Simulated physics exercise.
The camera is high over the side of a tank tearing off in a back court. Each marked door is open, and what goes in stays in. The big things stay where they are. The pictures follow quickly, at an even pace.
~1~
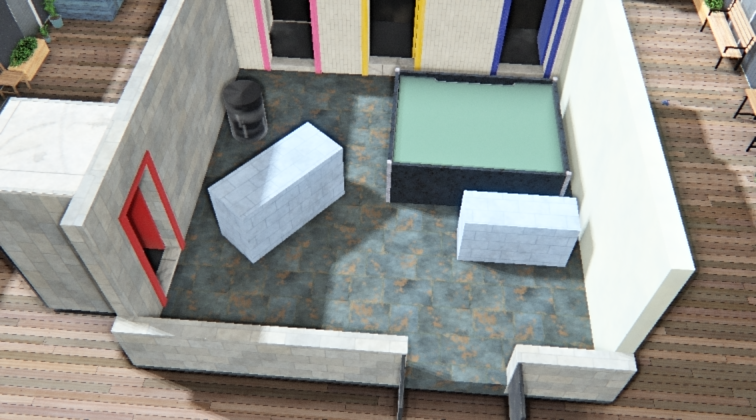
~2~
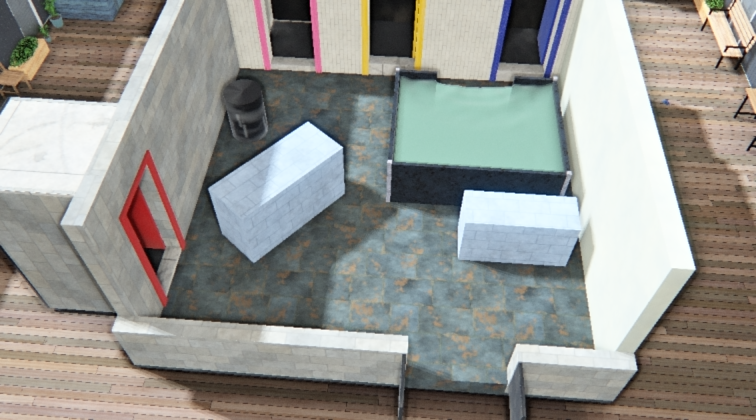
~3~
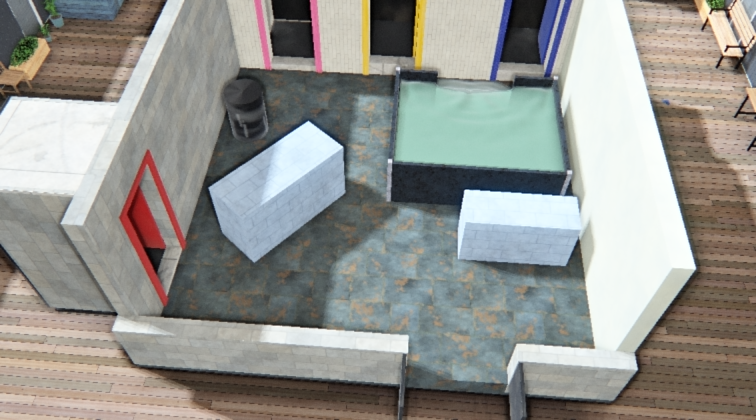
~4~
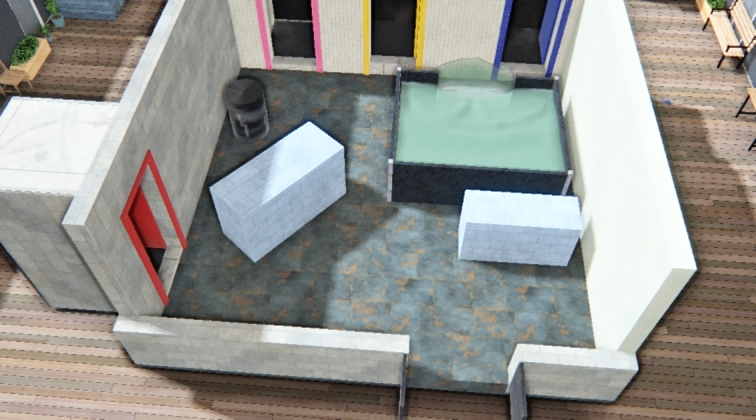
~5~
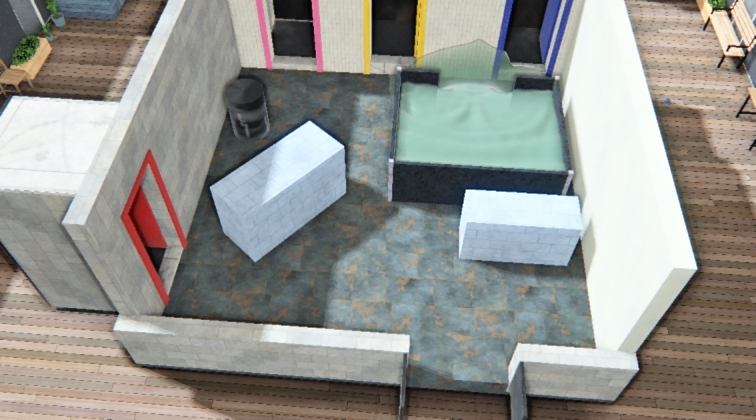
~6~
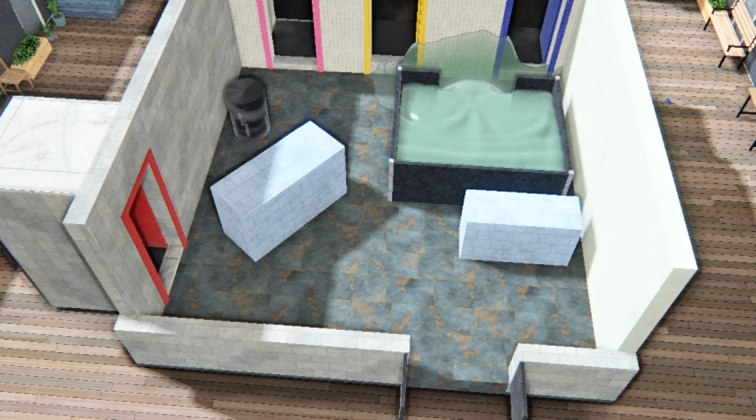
At first, a green-topped tank with dark sides sits whole and still in a walled court, near pale blocks and a dark barrel. Then its far side opens in a gap and the surface ripples, and pale green water pours out behind, spreading wider toward the striped doorways while all else stays still.
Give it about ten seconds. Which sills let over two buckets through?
One by one: The pink door floods; the red door floods; the yellow door holds within the limit; the blue door floods.
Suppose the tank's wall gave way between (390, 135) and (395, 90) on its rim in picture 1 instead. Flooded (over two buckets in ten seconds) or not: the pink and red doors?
The pink door lets more in; the red door is over.
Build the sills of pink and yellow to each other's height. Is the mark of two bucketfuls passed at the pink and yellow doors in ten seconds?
Then: The pink door keeps below it; the yellow door floods.
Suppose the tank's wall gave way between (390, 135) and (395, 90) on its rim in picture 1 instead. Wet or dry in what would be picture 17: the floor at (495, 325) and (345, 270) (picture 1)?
One after the other: Not flooded, covered.
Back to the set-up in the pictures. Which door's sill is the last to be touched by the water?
That is the red door.
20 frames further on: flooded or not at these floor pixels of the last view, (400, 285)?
There: Not flooded.
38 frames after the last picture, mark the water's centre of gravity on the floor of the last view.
Around (398, 161).
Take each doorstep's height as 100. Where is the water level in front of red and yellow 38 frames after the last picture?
About 160 and 60 per cent.
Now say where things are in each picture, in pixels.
The water tank at (476, 122) is whole and still, in the first picture.
Water pours out on the water tank's far side and has run to a hidden place, in the second picture.
The front is at a hidden place, out from the gap on the water tank's far side, in the third picture.
Water pours out on the water tank's far side and has run to a hidden place, in the fourth picture.
Water pours out on the water tank's far side and has run to (392, 76), in the fifth picture.
Water pours out on the water tank's far side and has run to (369, 75), in the sixth picture.
A moment on, water covers 25 % of the floor; the pink door wet at the sill, nothing in, the red door not reached, the yellow door under two buckets in, the blue door over two buckets in.
Next, water covers 40 % of the floor; the pink door wet at the sill, nothing in, the red door not reached, the yellow door under two buckets in, the blue door far over two buckets in.
Then, water covers 60 % of the floor; the pink door wet at the sill, nothing in, the red door wet at the sill, nothing in, the yellow door under two buckets in, the blue door far over two buckets in.
Later, water covers 90 % of the floor; the pink door over two buckets in, the red door under two buckets in, the yellow door under two buckets in, the blue door far over two buckets in.
In the end, water covers 100 % of the floor; the pink door far over two buckets in, the red door over two buckets in, the yellow door under two buckets in, the blue door far over two buckets in.
